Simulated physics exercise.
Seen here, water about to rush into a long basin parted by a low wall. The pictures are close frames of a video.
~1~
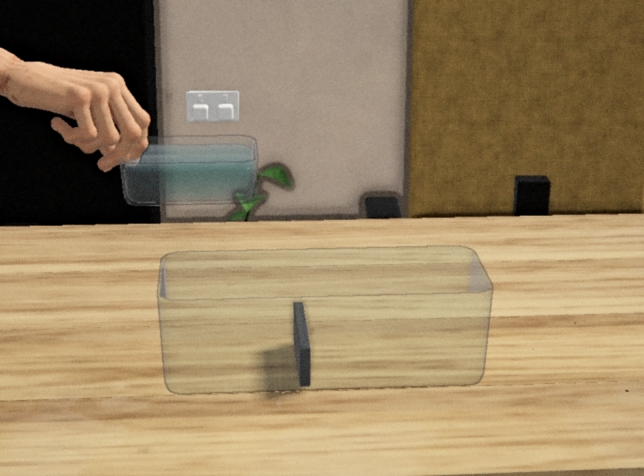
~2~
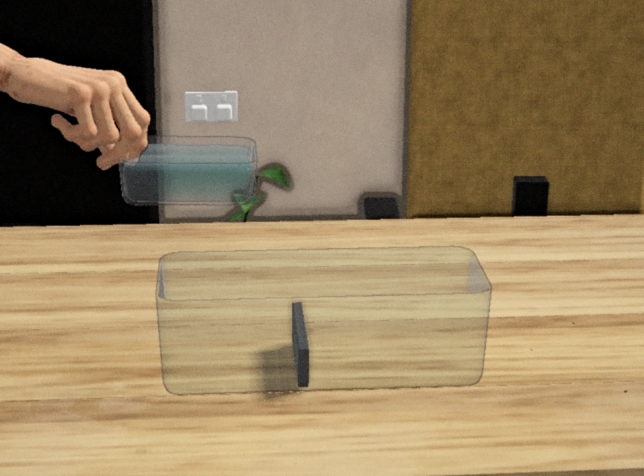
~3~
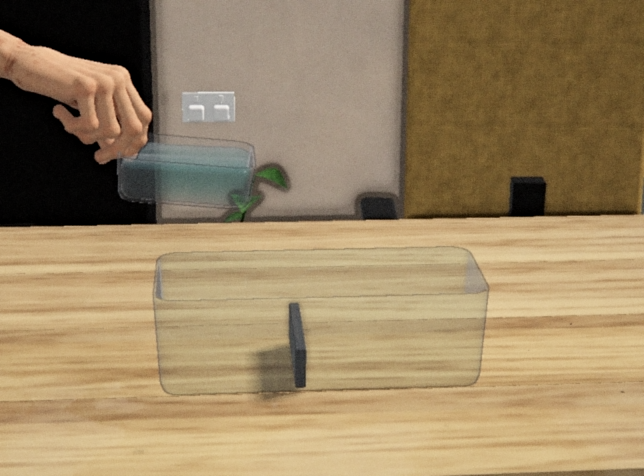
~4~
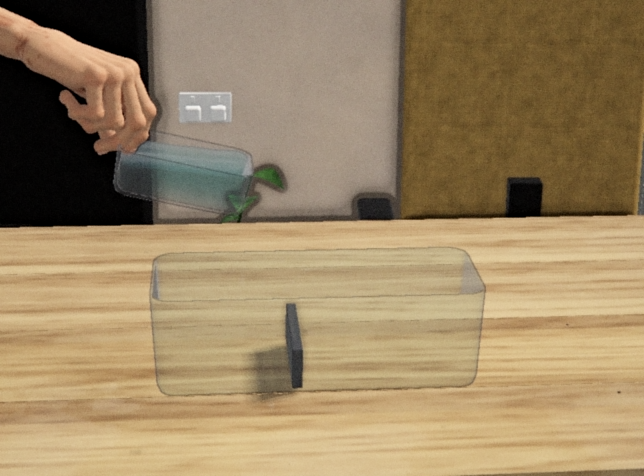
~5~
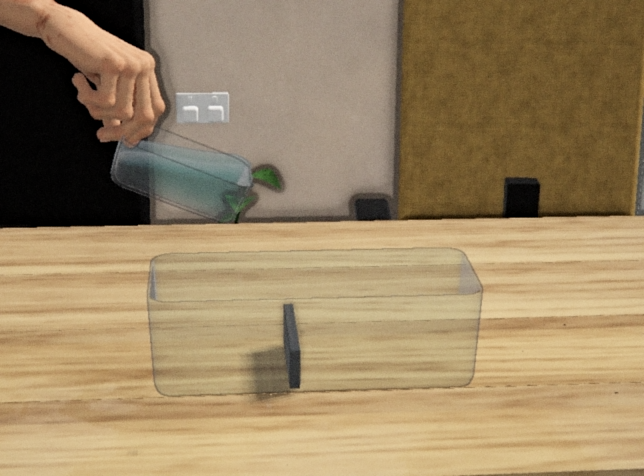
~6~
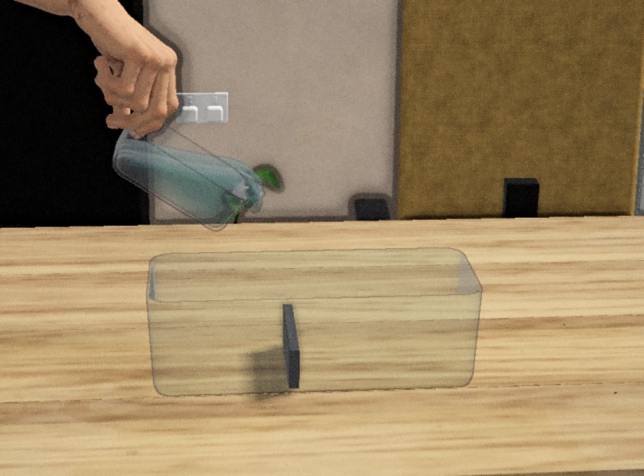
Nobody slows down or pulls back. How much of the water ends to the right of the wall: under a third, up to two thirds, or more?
The share right of the wall is from a third to two thirds.
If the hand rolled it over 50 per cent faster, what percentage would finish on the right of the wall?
Near 30 %.
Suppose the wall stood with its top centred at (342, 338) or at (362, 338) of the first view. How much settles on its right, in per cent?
Near 15 % and 15 %.
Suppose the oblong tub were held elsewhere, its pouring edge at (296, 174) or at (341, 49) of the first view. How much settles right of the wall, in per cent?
Near 85 % and 80 %.
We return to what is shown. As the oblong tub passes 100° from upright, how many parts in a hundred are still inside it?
About 5 per cent.
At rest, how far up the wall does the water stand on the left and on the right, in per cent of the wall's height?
Left: 20 %. Right: 20 %.
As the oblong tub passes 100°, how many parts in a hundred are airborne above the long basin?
Roughly 20 in a hundred.
A moment on, the oblong tub is tipped right over and 3 per cent is still to pour, 23 is left of the wall and 55 right of it.
Next, the oblong tub is tipped right over and 0 per cent is still to pour, 35 is left of the wall and 58 right of it.
Then the oblong tub is tipped right over and 0 per cent is still to pour, 36 is left of the wall and 60 right of it.
Later the oblong tub is tipped right over and 0 per cent is still to pour, 36 is left of the wall and 60 right of it.
Finally, 36 per cent lies left of the wall, 60 right of it and 4 outside.
